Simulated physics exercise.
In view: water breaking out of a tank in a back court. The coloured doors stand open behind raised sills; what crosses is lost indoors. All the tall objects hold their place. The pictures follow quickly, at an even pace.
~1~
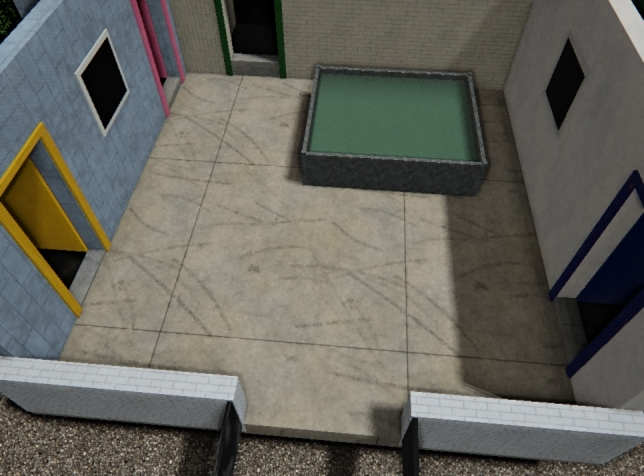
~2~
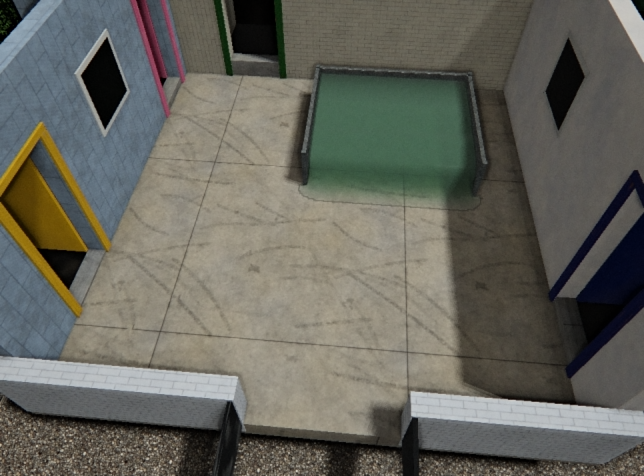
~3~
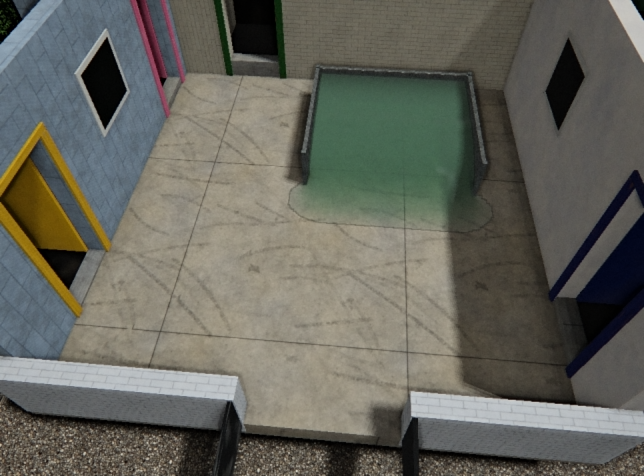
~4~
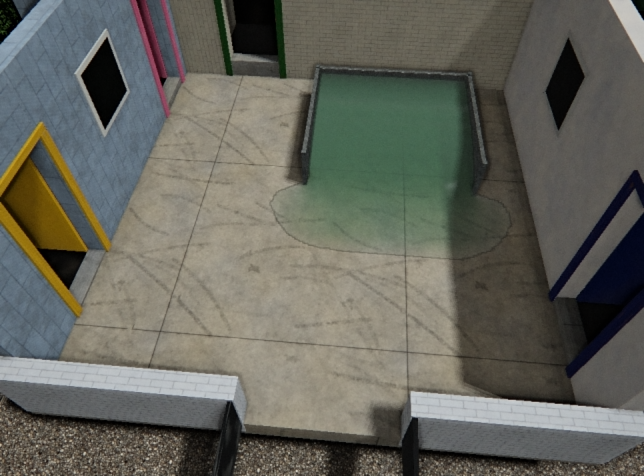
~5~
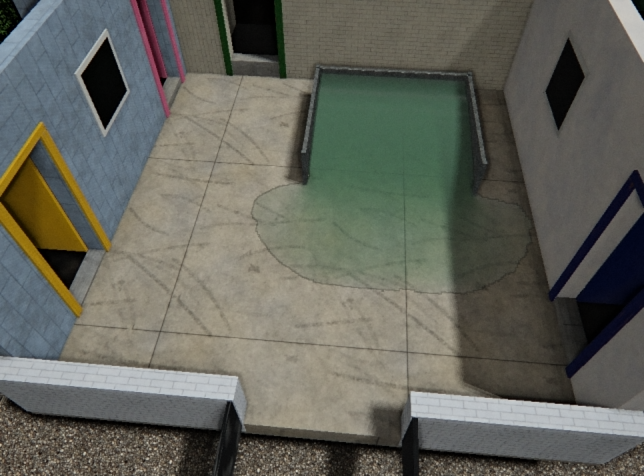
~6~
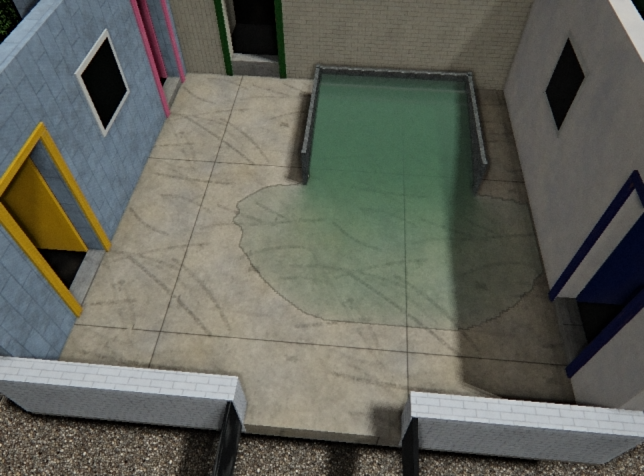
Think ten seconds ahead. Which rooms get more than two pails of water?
In the end: The green door admits no more than that; the blue door lets in a lot; the pink door admits no more than that; the yellow door lets in a lot.
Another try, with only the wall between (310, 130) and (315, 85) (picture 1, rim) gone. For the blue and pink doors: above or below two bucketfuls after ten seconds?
One by one: Blue takes less; pink lets more in.
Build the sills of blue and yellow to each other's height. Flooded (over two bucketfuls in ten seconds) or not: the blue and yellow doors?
Blue floods; yellow takes less.
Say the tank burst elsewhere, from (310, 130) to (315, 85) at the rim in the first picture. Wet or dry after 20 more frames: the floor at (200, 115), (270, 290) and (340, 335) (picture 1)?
In that order: Under water, not flooded, no water.
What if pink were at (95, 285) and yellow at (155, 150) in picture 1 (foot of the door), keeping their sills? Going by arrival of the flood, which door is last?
That is the green-painted one.
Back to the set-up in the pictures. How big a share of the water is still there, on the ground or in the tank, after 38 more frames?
Roughly 68 per cent.
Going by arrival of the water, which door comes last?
That is the one in green.
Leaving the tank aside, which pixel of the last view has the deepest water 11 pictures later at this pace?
I would point to (566, 430).
A moment on, water covers 45 % of the floor; the green door not reached, the blue door wet at the sill, nothing in, the pink door not reached, the yellow door not reached.
Next, water covers 50 % of the floor; the green door not reached, the blue door wet at the sill, nothing in, the pink door not reached, the yellow door not reached.
Then, water covers 55 % of the floor; the green door not reached, the blue door over two buckets in, the pink door not reached, the yellow door wet at the sill, nothing in.
Later, water covers 75 % of the floor; the green door not reached, the blue door over two buckets in, the pink door not reached, the yellow door under two buckets in.
In the end, water covers 95 % of the floor; the green door wet at the sill, nothing in, the blue door over two buckets in, the pink door wet at the sill, nothing in, the yellow door over two buckets in.
